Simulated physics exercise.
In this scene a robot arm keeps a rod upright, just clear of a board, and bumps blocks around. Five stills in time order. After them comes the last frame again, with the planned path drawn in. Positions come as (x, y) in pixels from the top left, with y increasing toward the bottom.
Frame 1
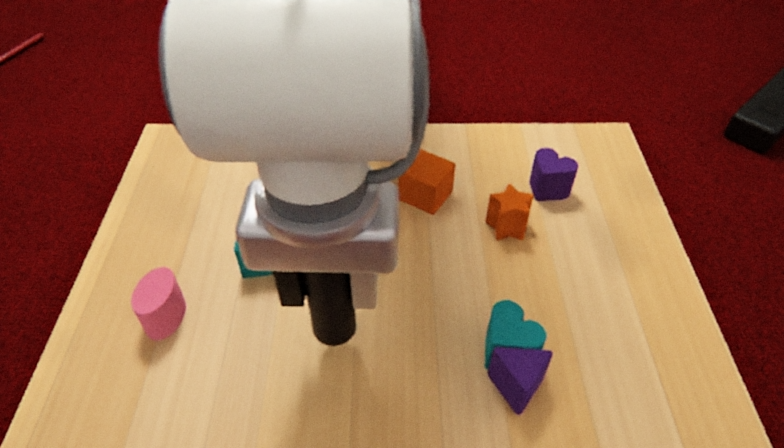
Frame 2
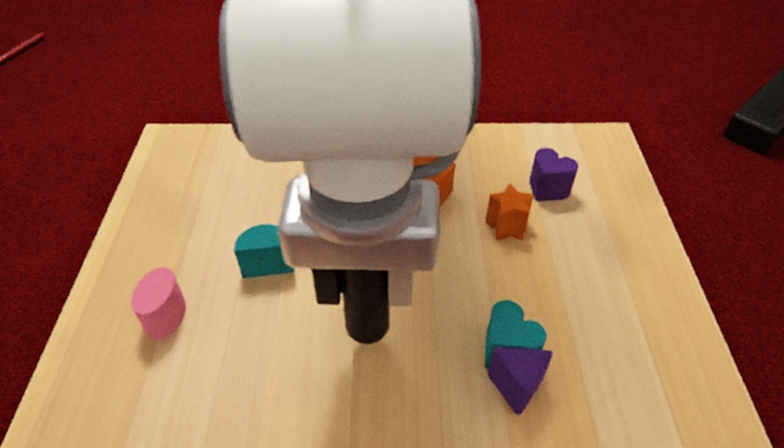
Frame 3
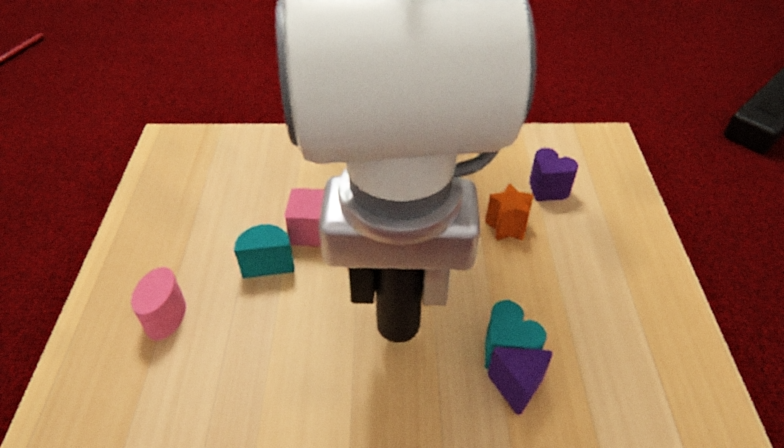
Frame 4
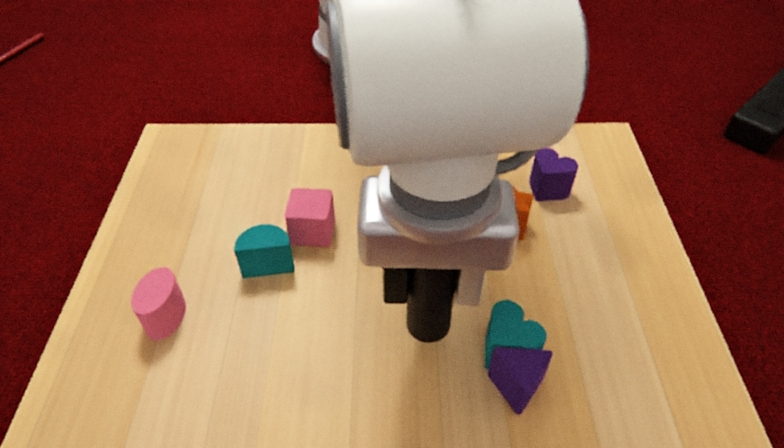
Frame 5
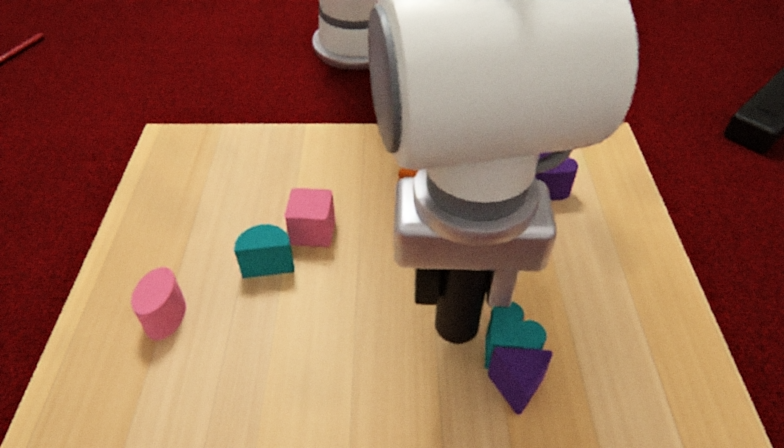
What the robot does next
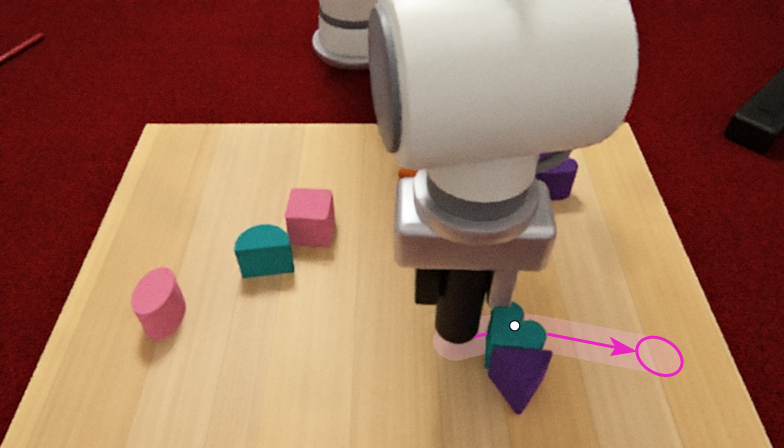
A robot arm holding a black rod moves steadily right above a wooden board with colored blocks.
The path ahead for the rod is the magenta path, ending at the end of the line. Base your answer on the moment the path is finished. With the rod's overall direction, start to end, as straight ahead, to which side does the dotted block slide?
Heads right.
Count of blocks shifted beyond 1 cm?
Count: One.
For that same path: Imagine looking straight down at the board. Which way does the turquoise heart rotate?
Viewed from overhead, the turquoise heart winds up turned clockwise.
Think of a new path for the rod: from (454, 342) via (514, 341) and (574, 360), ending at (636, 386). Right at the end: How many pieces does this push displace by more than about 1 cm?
The push will move one block.
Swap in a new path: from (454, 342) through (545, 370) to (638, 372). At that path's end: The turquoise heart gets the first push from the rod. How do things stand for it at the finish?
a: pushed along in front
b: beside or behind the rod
It's a.
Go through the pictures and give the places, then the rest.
The first frame shows tip of the rod at (335, 328), middles of tops, turquoise heart at (515, 326), purple triangle at (525, 363).
The second frame shows rod at (367, 326), nothing pushed.
The third frame shows rod at (398, 324), nothing pushed.
The fourth frame shows rod at (428, 325), nothing pushed.
The fifth frame shows rod at (457, 326), turquoise heart at (515, 326), purple triangle at (525, 363).
The line goes from (454, 342) via (519, 331) and (588, 342), ending at (659, 356); the dot is on the turquoise heart.
The first path, step by step. One third of the way, rod at (525, 315); turquoise heart at (567, 332), turned 50° clockwise.
Two thirds of the way, rod at (596, 326); turquoise heart at (616, 357), turned 90° clockwise.
At the end, rod at (669, 340); turquoise heart at (618, 359), turned 95° clockwise; purple triangle unmoved.
